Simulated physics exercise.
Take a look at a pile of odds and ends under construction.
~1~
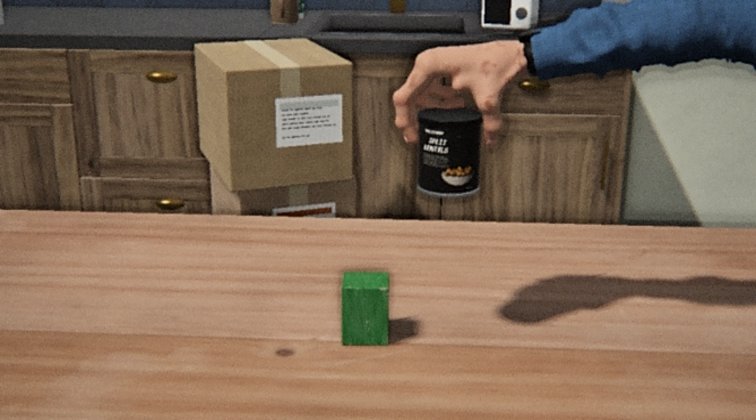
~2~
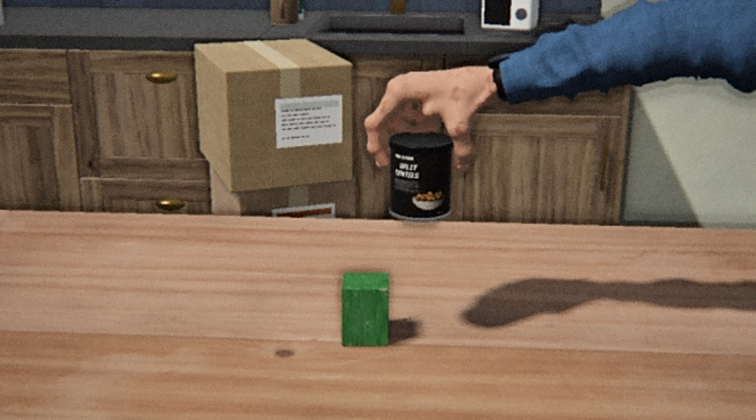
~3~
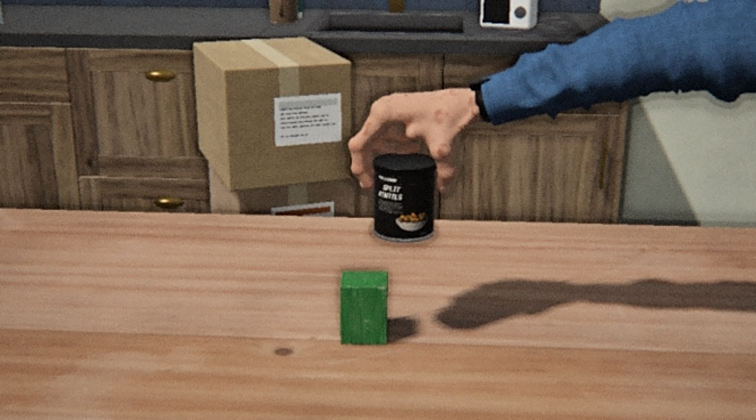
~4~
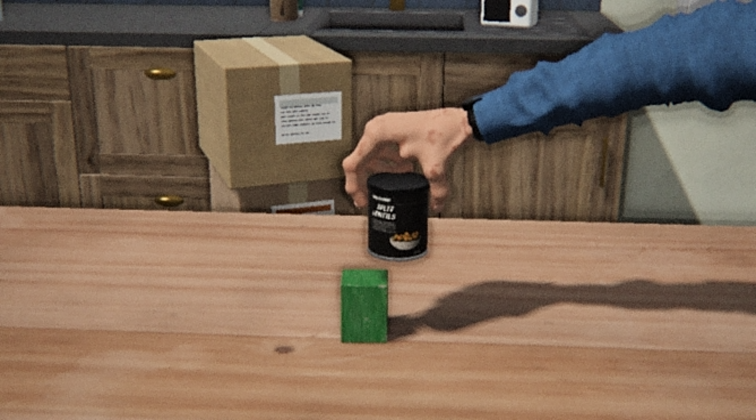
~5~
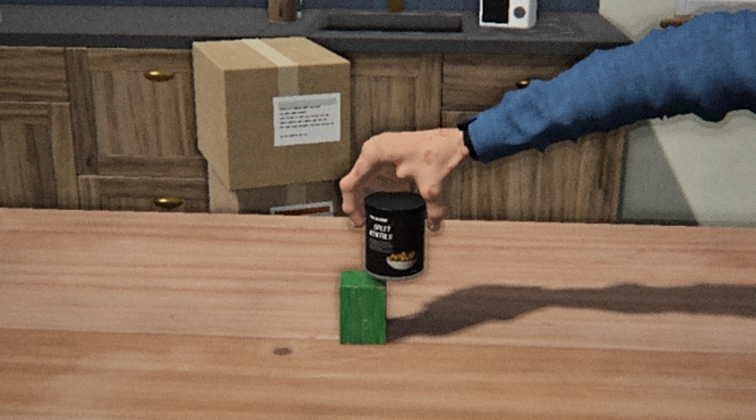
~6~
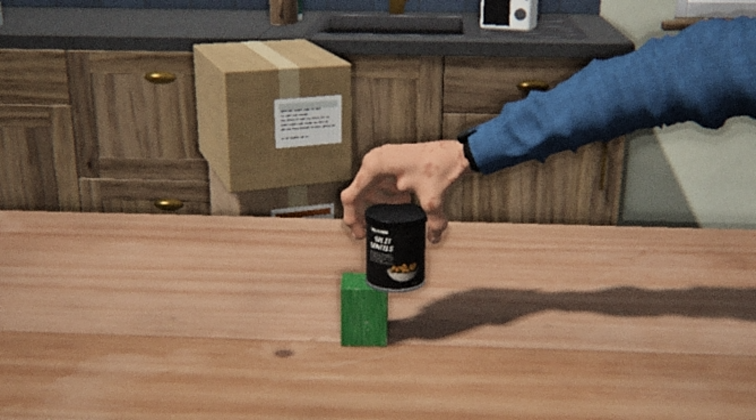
At the start, a hand in a blue sleeve holds a black can in the air, up and to the right of a small green block on a wooden table. The hand carries the can down and leftward, then lowers it more steeply and slowly until it overlaps the block's upper right corner, still gripped.
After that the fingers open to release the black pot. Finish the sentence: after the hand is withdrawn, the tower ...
The tower topples over.
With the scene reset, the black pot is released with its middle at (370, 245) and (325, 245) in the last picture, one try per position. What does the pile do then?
First, it keeps its balance; second, it comes apart.
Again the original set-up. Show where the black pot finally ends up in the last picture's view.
About (439, 312).
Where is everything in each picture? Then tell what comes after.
Coming down; black pot (449, 151); green block (366, 309), in the first frame.
Coming down; black pot (420, 176); green block (365, 309), in the second frame.
Coming down; black pot (405, 196); green block (364, 308), in the third frame.
Coming down; black pot (398, 216); green block (365, 306), in the fourth frame.
Coming down; black pot (395, 235); green block (363, 307), in the fifth frame.
In place under the hand; black pot (396, 247); green block (365, 309), in the sixth frame.
Then, 0.30 s later than the last frame, black pot tilted by 46° near (420, 264).
Then, 0.40 s later than the last frame, black pot now fallen.
When it is over, fallen, black pot; green block as before. End places, in pixels of the last picture, black pot near (439, 313). The pile loses its balance.
